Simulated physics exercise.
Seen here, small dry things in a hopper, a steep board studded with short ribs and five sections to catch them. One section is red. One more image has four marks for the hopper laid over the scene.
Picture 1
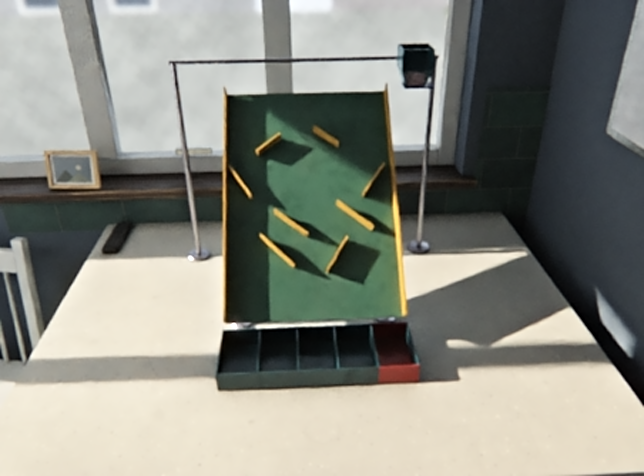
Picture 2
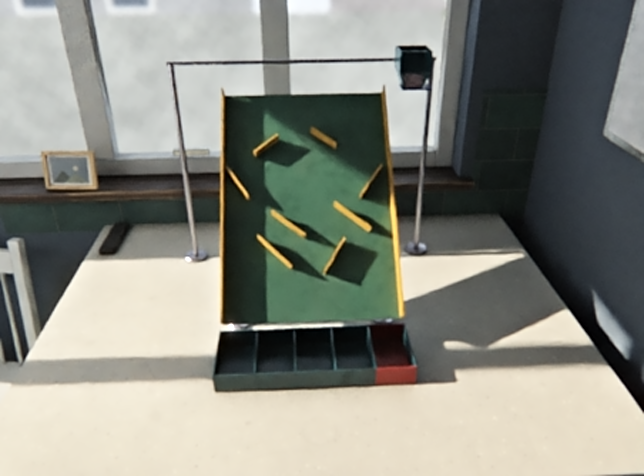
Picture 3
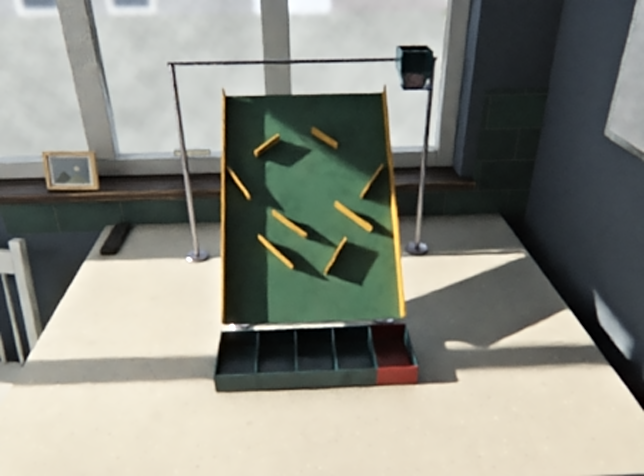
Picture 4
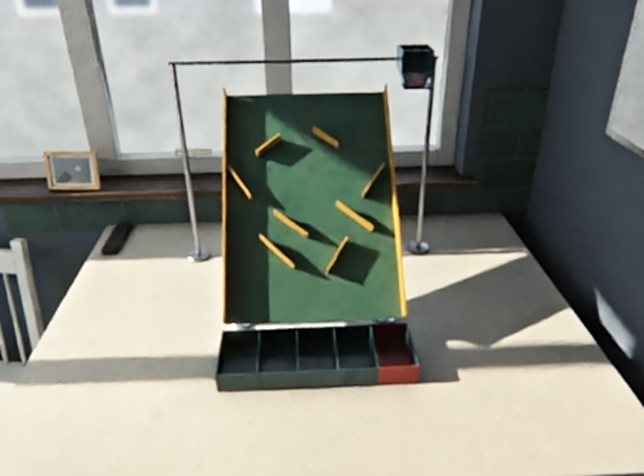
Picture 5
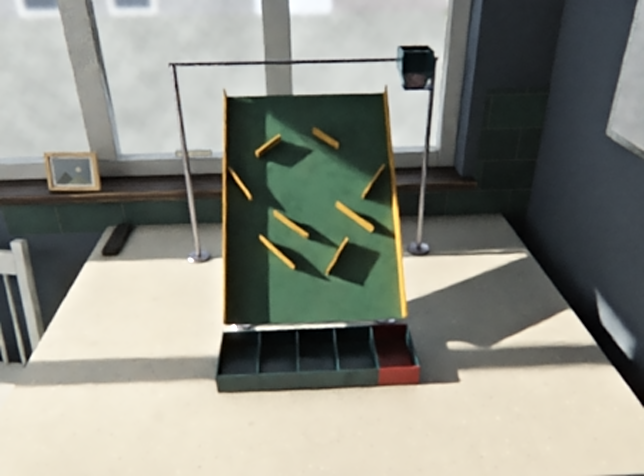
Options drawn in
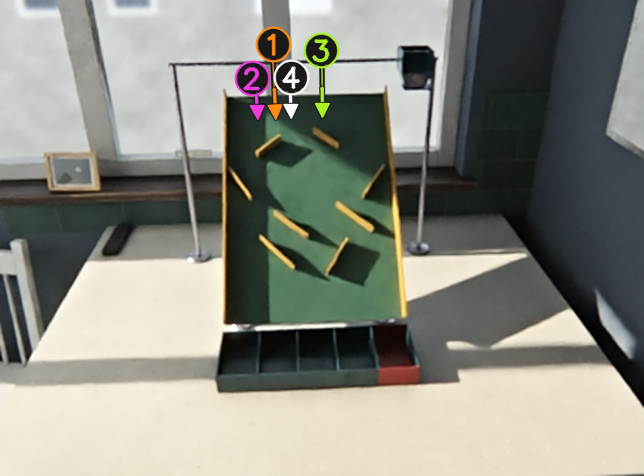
On a table by a window, a small dark hopper sat at the right end of a rail above a steep green board with yellow ribs and a partly red tray, and nothing noticeably moved.
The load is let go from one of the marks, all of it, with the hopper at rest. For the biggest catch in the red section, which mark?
It is 3.
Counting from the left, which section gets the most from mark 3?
The fifth from the left.
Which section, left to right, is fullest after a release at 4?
The third from the left.
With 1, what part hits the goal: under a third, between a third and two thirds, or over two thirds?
Under a third.
On the marked copy, mark 1 meets the board at (275, 113); mark 2 meets the board at (257, 114); mark 3 meets the board at (322, 112); mark 4 meets the board at (291, 113).
For mark 1, not one piece in the red section, the larger part in other sections, about a tenth outside the box.
For mark 2, just a few in the red section, almost all in other sections, about a tenth outside the box.
For mark 3, the larger part in the red section, about a tenth in other sections, about a tenth outside the box.
For mark 4, just a few in the red section, the larger part in other sections, about a tenth outside the box.
